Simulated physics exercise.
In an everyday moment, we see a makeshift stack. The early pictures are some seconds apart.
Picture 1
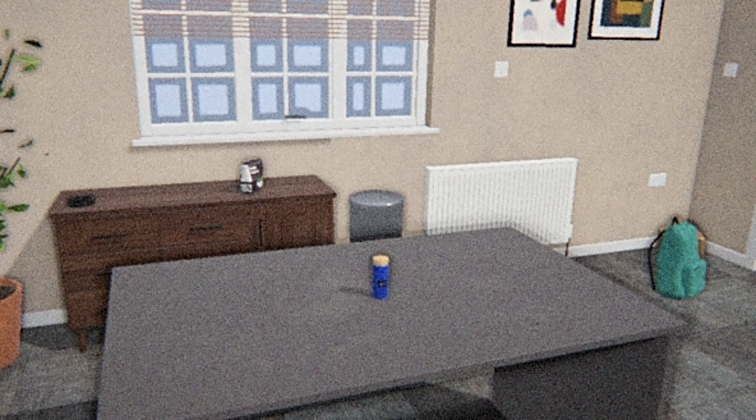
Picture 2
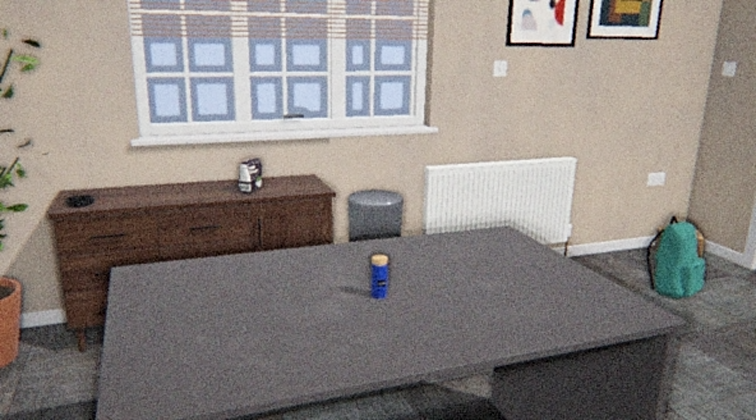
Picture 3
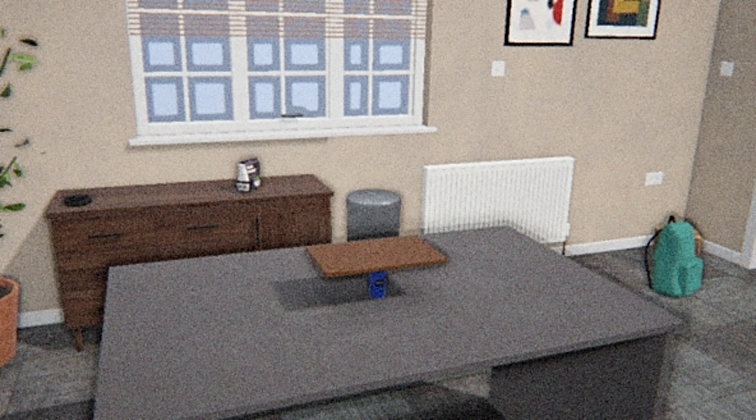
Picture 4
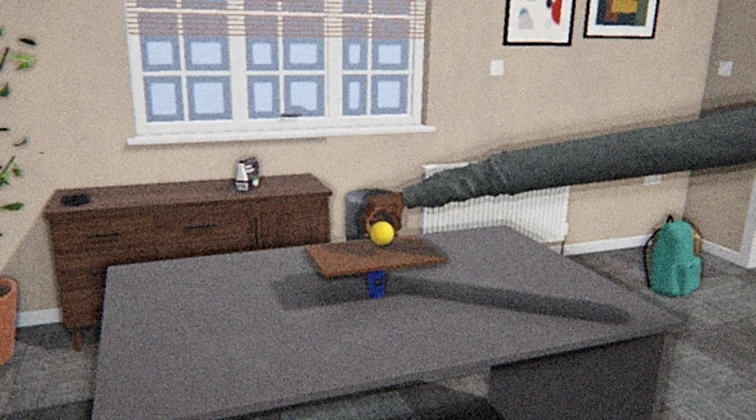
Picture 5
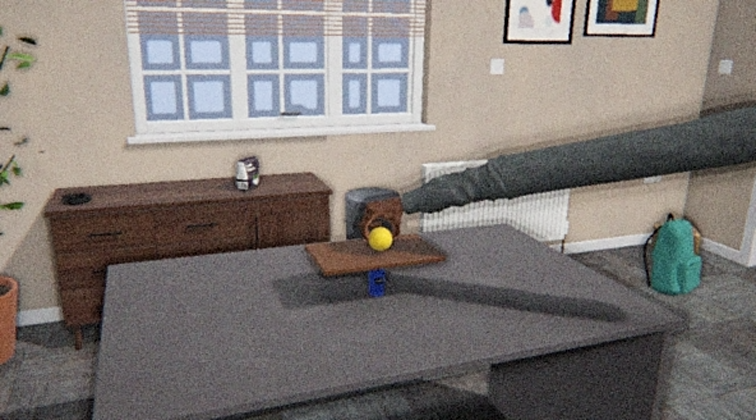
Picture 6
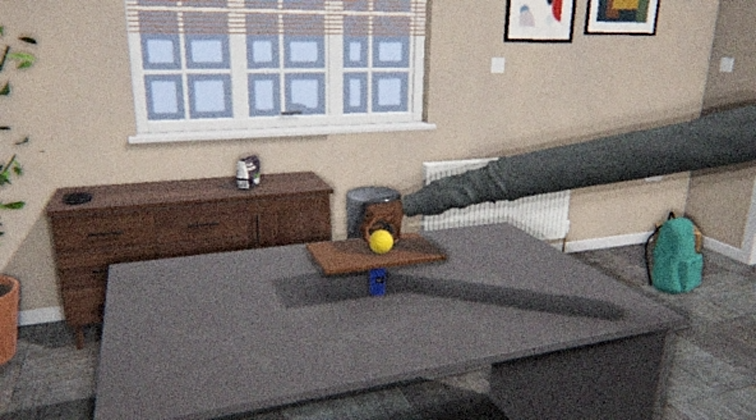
At first, a blue shaker stands alone on a large grey table in a room with a window and a wooden sideboard. Then a brown board lies across the top of it, and an arm reaches in from the right, lowering a yellow lemon onto the board, the hand staying beside it.
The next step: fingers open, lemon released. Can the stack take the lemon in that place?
I expect it to stay steady.
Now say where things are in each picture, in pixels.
In the first picture, the last thing is not in view yet; blue shaker (380, 277).
In the second picture, the last thing is not in view yet; blue shaker (379, 277).
In the third picture, the last thing is not in view yet; blue shaker (378, 276).
The fourth picture shows coming down; yellow lemon (382, 233); blue shaker (376, 276).
The fifth picture shows coming down; yellow lemon (380, 239); blue shaker (377, 274).
The sixth picture shows in place under the hand; yellow lemon (381, 242); blue shaker (378, 273).
Then, 0.20 s later than the last frame, all is still.
Then, 0.40 s later than the last frame, yellow lemon resting near (381, 242).
When it is over, all 3 as before. End places, in pixels of the last picture, yellow lemon near (381, 242). The stack stays up.
